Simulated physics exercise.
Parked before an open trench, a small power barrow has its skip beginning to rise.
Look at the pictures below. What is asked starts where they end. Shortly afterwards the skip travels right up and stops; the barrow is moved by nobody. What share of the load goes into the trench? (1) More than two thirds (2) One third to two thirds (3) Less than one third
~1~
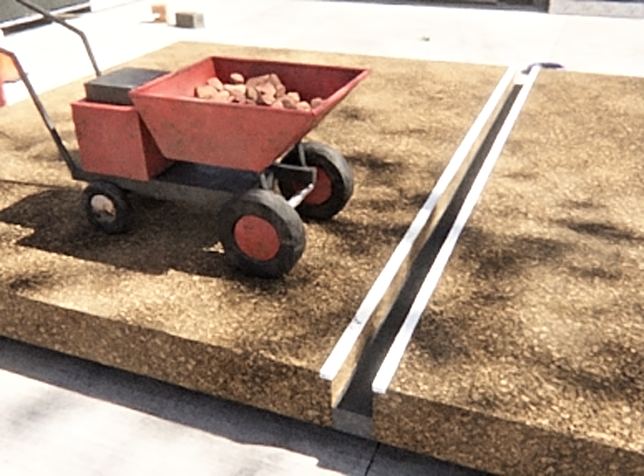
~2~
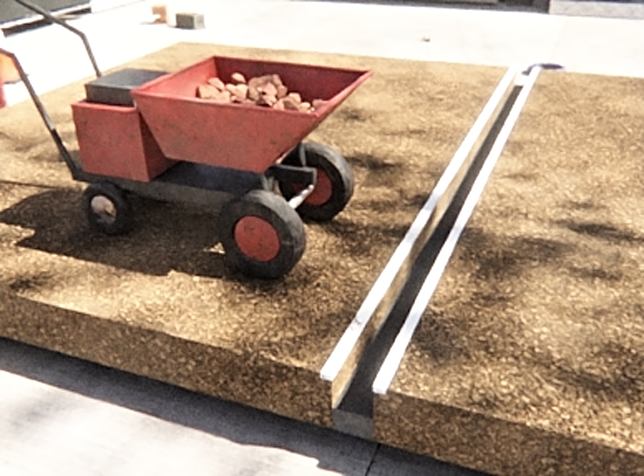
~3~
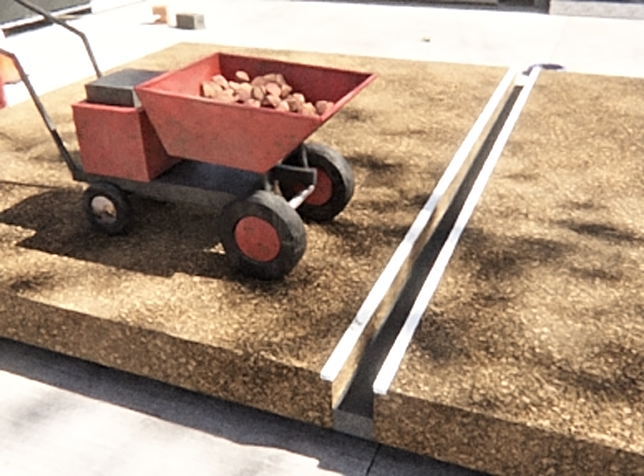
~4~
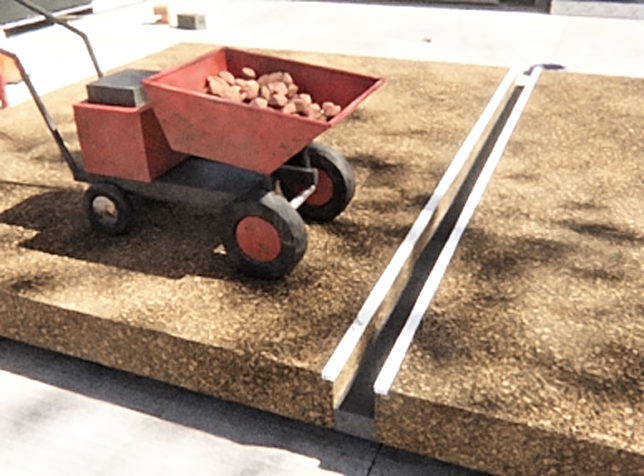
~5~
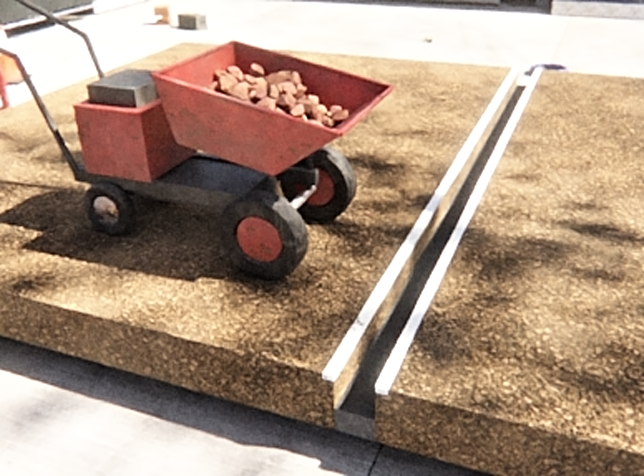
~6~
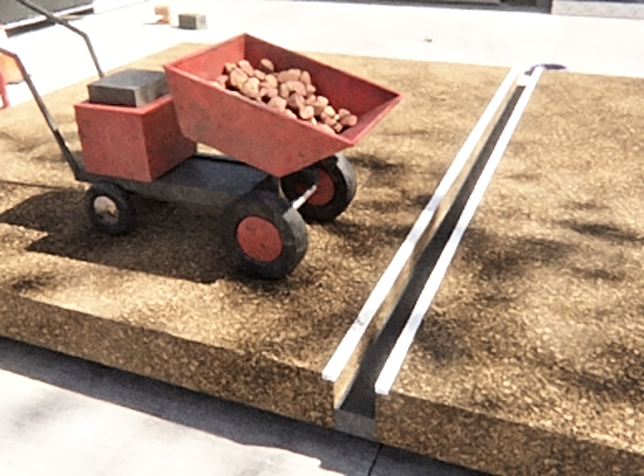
Answer: 3.
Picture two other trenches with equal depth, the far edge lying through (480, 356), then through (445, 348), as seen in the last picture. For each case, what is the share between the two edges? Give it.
The first try comes out at 100 percent and the second at 80 percent.
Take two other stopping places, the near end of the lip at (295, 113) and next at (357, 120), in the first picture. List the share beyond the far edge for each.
That comes to some 40 in a hundred for the first try and some 80 in a hundred for the second.
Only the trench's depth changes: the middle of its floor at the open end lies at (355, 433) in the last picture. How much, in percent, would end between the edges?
It would be close to 20 percent.
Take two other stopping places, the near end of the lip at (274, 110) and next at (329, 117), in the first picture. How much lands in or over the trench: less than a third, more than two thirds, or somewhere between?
In turn: One to two thirds; less than a third.
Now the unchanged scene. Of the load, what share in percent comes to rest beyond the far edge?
It comes to close to 60 %.
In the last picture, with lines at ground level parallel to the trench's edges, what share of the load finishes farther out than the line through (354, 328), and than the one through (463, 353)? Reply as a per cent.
That's 80 in a hundred for the first and 30 in a hundred for the second.
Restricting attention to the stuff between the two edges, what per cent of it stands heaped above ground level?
My estimate would be close to 10 per cent.
Soon after the last picture, skip tipped steeply; all in the skip.
A little later, skip tipped right over; most in the skip; a stray few in or heaped over the trench; about a quarter beyond it.
Later still, skip tipped right over; about a quarter in the skip; about a quarter in or heaped over the trench; about two thirds beyond it.
By the end, skip tipped right over; about a quarter in the skip; about a quarter in or heaped over the trench; about two thirds beyond it.
